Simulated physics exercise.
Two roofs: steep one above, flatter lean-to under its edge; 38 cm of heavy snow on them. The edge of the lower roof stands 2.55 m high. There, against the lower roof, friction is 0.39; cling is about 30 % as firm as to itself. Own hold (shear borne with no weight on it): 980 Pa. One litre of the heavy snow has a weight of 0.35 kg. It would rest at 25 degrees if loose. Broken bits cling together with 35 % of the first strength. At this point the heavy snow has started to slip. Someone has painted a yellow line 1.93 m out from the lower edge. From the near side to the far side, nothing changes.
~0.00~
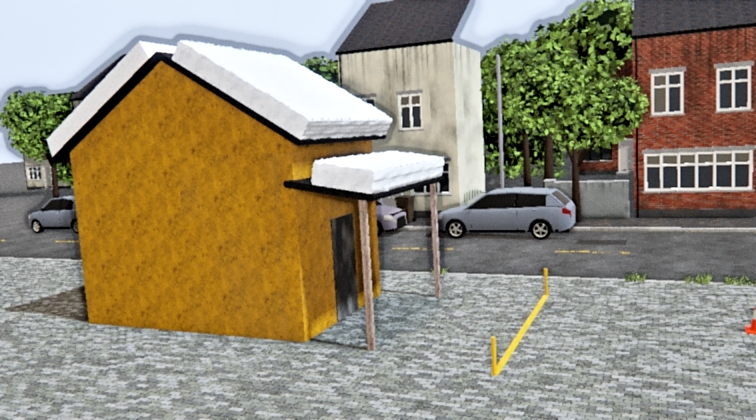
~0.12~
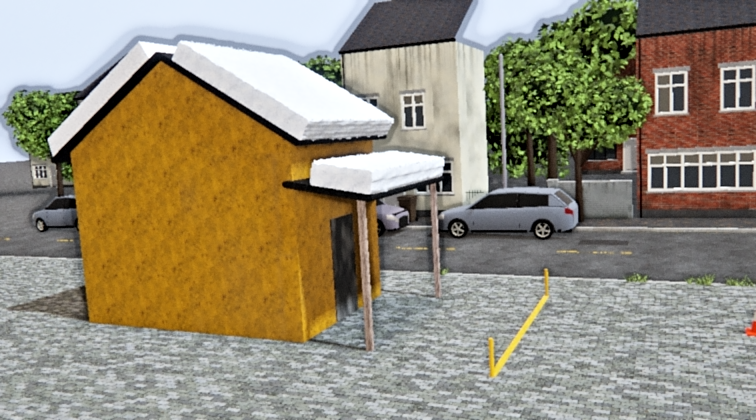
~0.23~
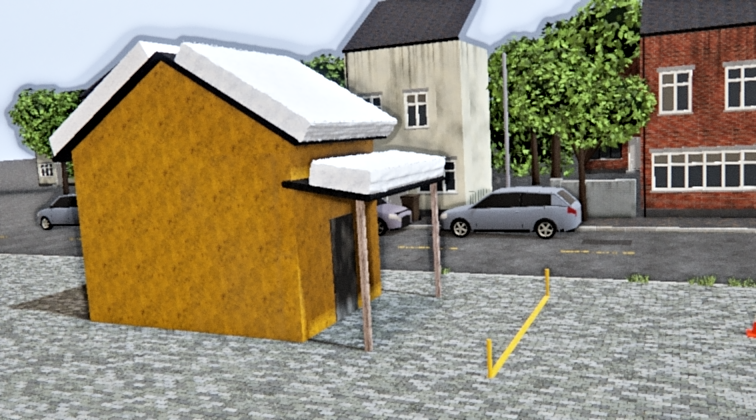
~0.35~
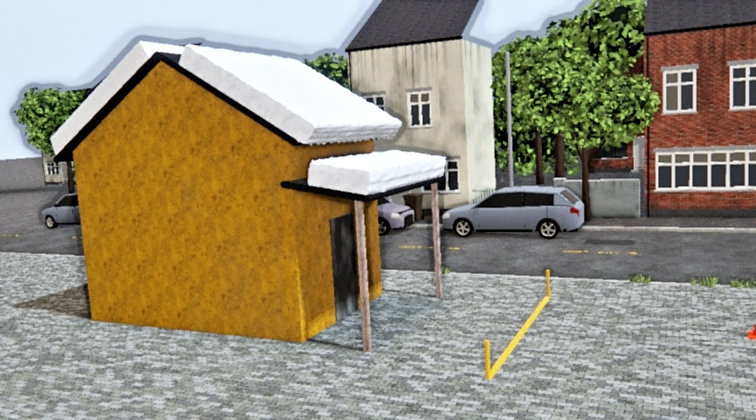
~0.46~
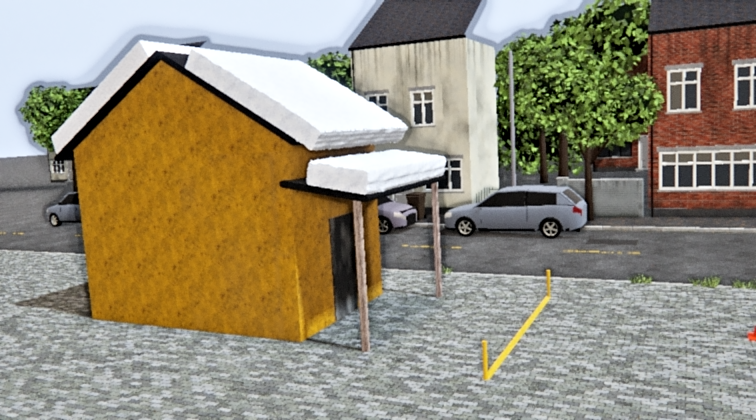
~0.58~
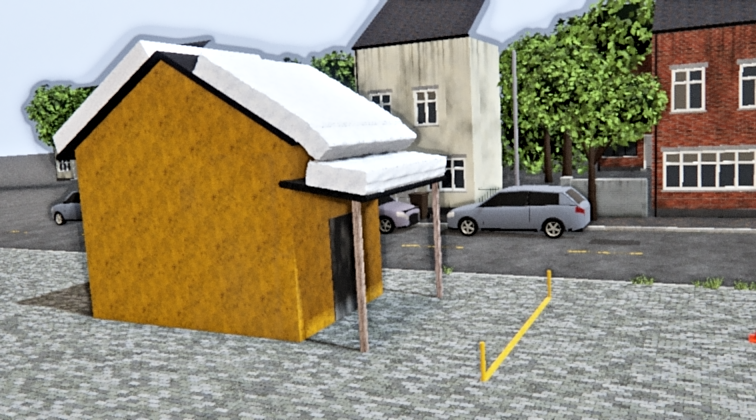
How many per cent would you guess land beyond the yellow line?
I would say 32 percent.
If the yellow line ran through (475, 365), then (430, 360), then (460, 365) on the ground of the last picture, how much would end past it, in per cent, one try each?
In turn about 40 %, 60 %, 50 %.
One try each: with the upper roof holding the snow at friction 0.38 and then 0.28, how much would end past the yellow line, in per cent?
It would be 4 % the first time and 20 % the second.
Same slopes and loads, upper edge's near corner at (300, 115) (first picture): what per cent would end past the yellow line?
45 per cent or so.
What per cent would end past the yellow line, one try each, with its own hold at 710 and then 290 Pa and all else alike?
Roughly 40 % followed by roughly 45 %.
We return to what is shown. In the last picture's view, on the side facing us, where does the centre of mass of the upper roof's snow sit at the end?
The middle is near (484, 345) in that view.
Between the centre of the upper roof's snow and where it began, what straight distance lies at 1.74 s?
3.8 m.
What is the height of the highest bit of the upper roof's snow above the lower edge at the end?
Roughly 0.3 m.
After 1.11 s, none is below the lower edge and 0 % is past the line.
After 1.74 s, 44 % is below the lower edge and 0 % is past the line.
After 2.37 s, 82 % is below the lower edge and 28 % is past the line.
After 3.00 s, 83 % is below the lower edge and 32 % is past the line.
After 3.50 s, 83 % is below the lower edge and 32 % is past the line.
